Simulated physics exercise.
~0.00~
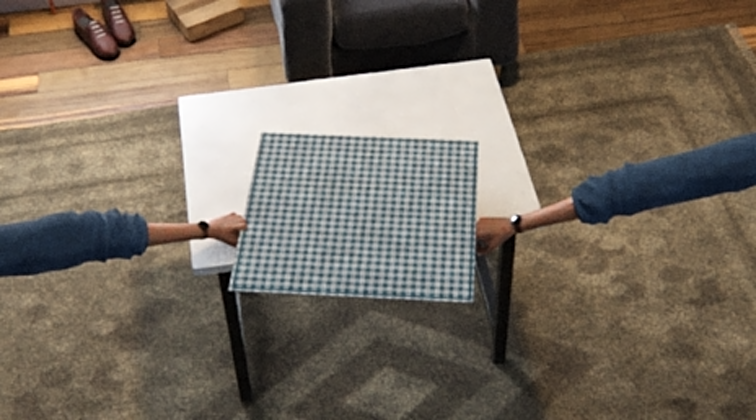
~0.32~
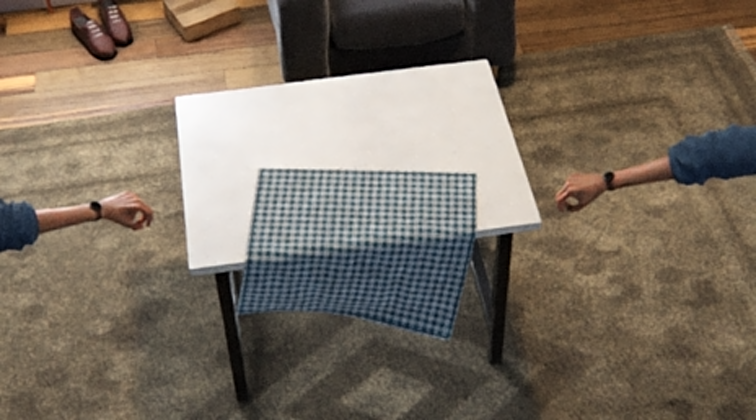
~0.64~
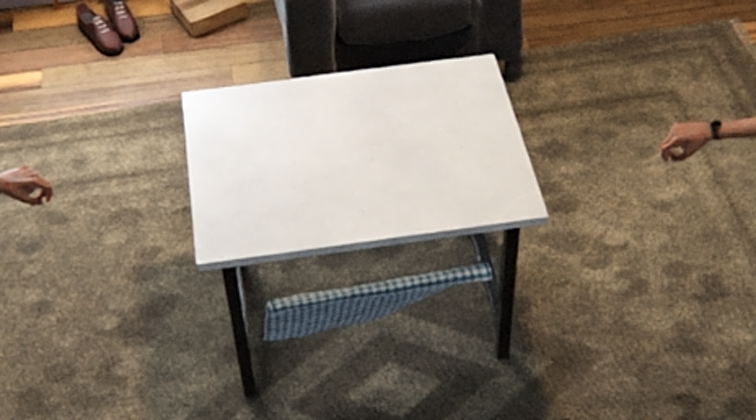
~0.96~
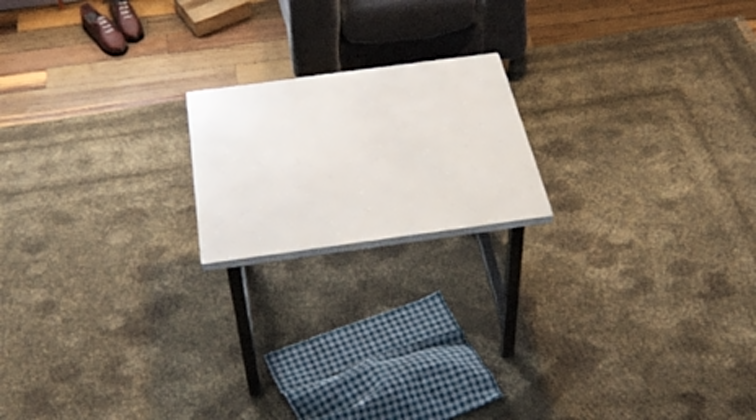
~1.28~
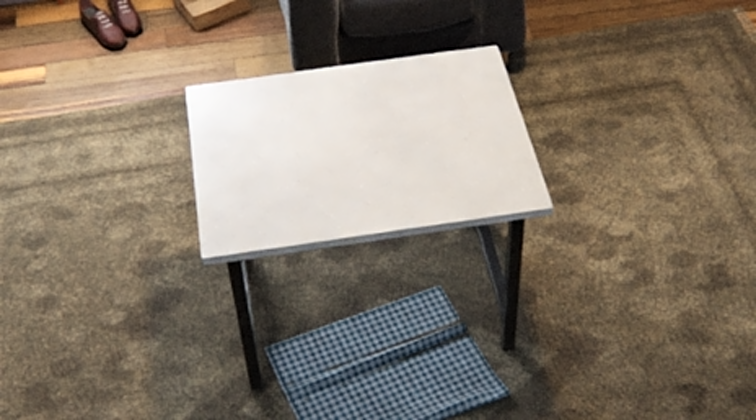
A blue-and-white checked tea towel is held flat over the front of a white-topped table with black legs, seen from above in a room with a patterned brown rug. A dark armchair stands behind, with reddish-brown shoes on the wooden floor at upper left. Two hands in blue sleeves, one at each side, let go of the cloth and draw away. Its front part droops over the near edge, then the whole towel slides off the top and drops. It lands on the rug below the front edge, rumpled at first, then settles flatter, leaving the tabletop bare.
